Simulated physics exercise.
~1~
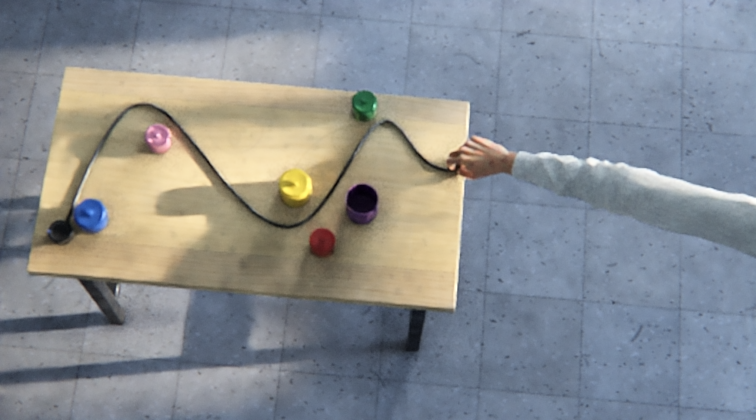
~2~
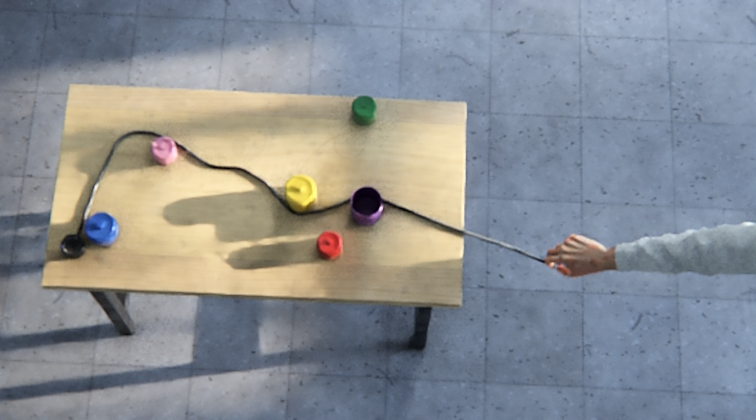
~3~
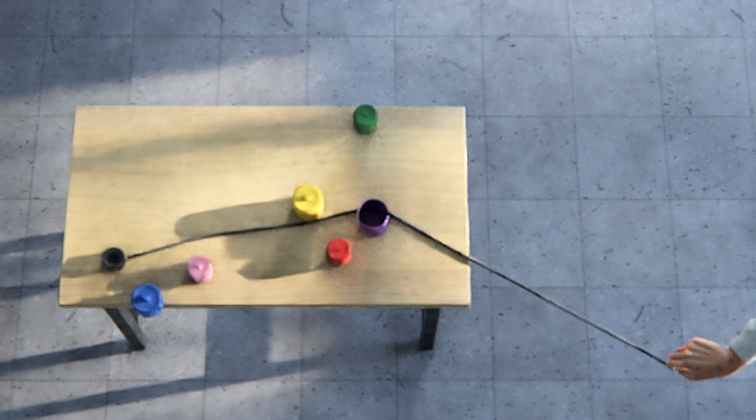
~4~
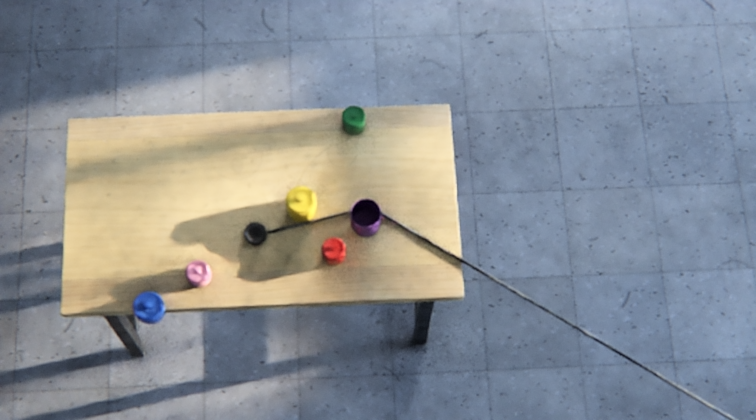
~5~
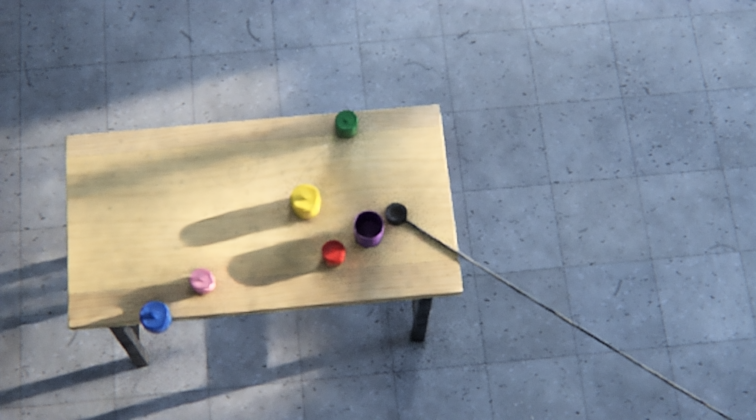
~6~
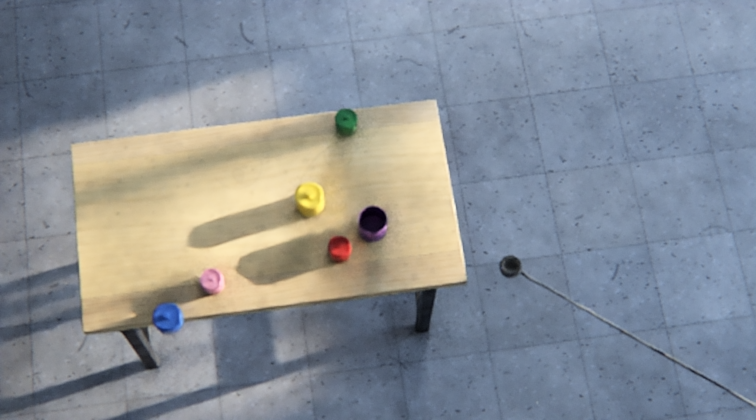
On a wooden table, a hand pulls a black cord rightward, shifting pots and dragging its round end off.
